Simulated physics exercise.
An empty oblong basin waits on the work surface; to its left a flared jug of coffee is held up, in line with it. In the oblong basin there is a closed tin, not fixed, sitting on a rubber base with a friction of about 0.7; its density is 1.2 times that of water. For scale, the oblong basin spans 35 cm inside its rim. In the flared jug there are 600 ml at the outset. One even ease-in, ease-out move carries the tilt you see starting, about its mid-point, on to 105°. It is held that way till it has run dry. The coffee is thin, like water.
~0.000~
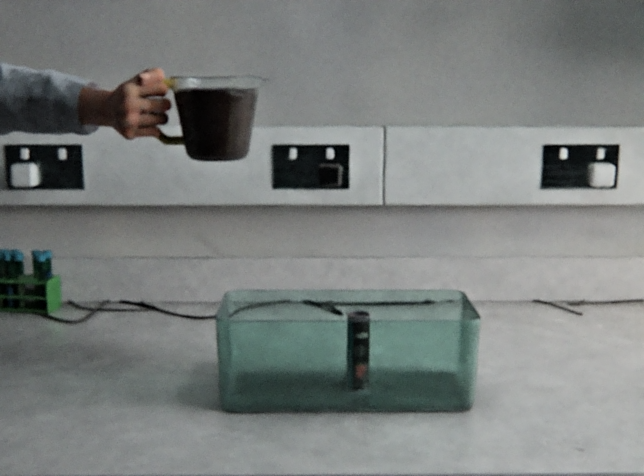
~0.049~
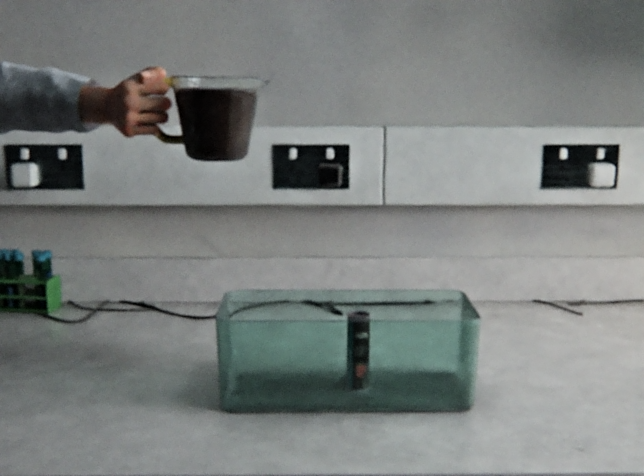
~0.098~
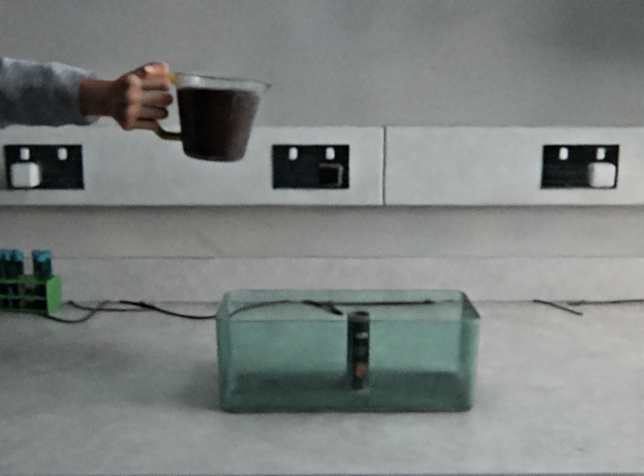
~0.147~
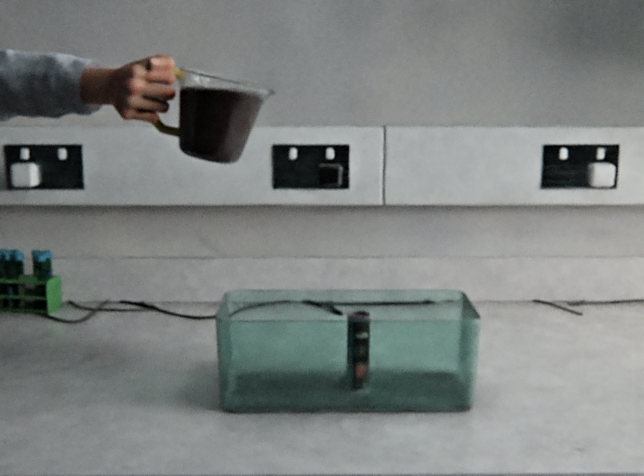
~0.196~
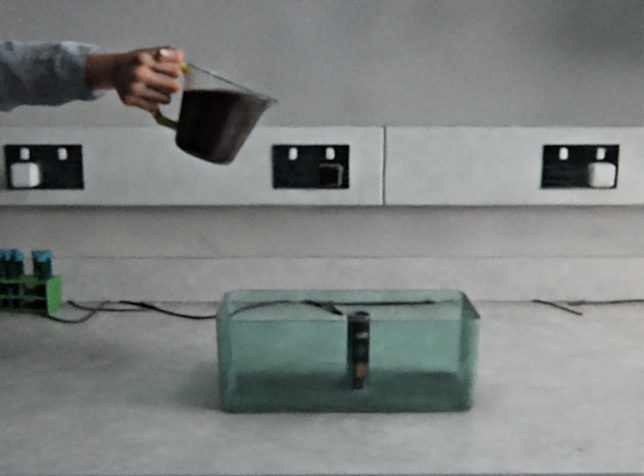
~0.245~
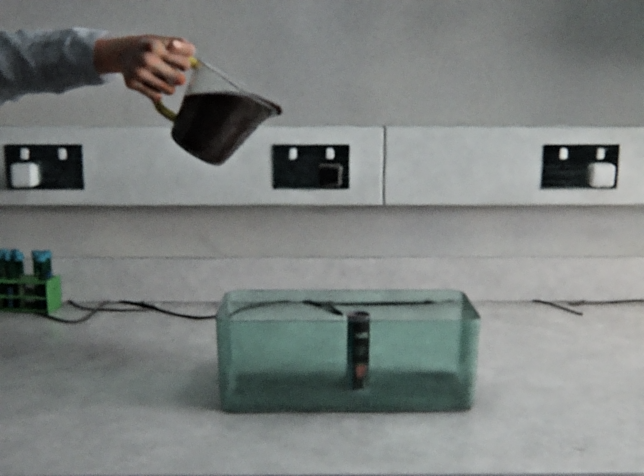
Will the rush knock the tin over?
It's bound to be brought down.
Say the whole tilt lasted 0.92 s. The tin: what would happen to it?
The tin tumbles.
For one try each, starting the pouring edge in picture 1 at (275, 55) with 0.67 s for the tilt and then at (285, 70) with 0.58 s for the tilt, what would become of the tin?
The tin overturns the first time and overturns the second time.
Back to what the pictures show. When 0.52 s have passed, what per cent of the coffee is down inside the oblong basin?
Around 9%.
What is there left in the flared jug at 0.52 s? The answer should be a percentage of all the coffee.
Near 42 in a hundred.
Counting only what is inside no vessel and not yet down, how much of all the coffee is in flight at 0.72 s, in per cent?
About 26 percent.
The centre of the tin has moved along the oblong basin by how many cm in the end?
The tin's middle ends up about 9.0 cm along the basin.
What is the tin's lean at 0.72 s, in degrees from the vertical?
Tilt: Around 5°.
After 0.52 s the tilt is 94° and 43 per cent is still to pour; the tin stands where it began.
After 0.72 s the tilt is 105° and 5 per cent is still to pour; the tin leans 7°.
After 0.92 s the tilt is 105° and 0 per cent is still to pour; the tin lies on its side.
After 1.15 s the tilt is 105° and 0 per cent is still to pour; the tin lies on its side.
In the end the tin lies on its side.
